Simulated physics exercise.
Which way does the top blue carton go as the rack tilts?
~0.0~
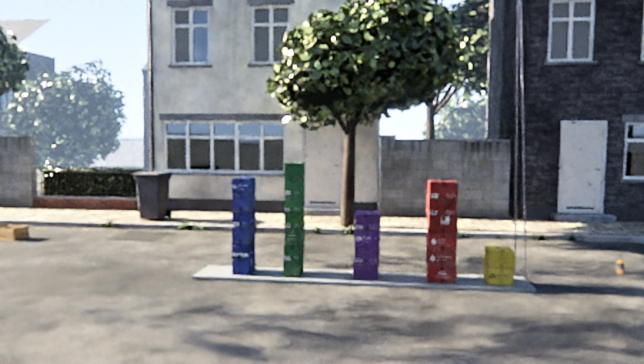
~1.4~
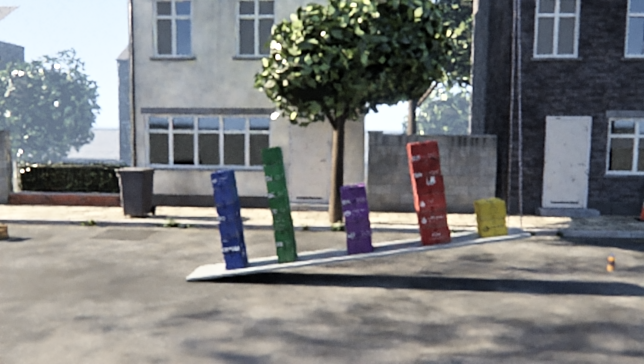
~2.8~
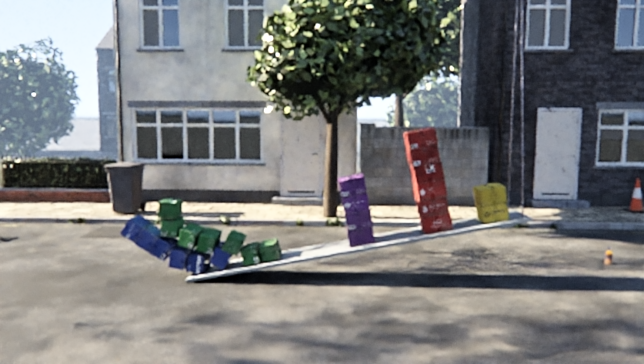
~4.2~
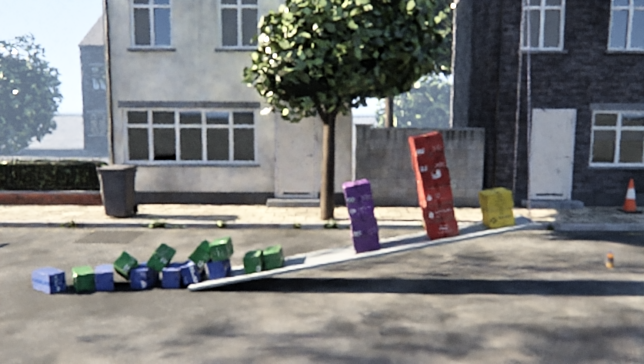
The top blue carton moves to the left and ends up on the ground beyond the low end of the rack.
A flat rack tilts up at its right end, and the blue and green piles topple left.
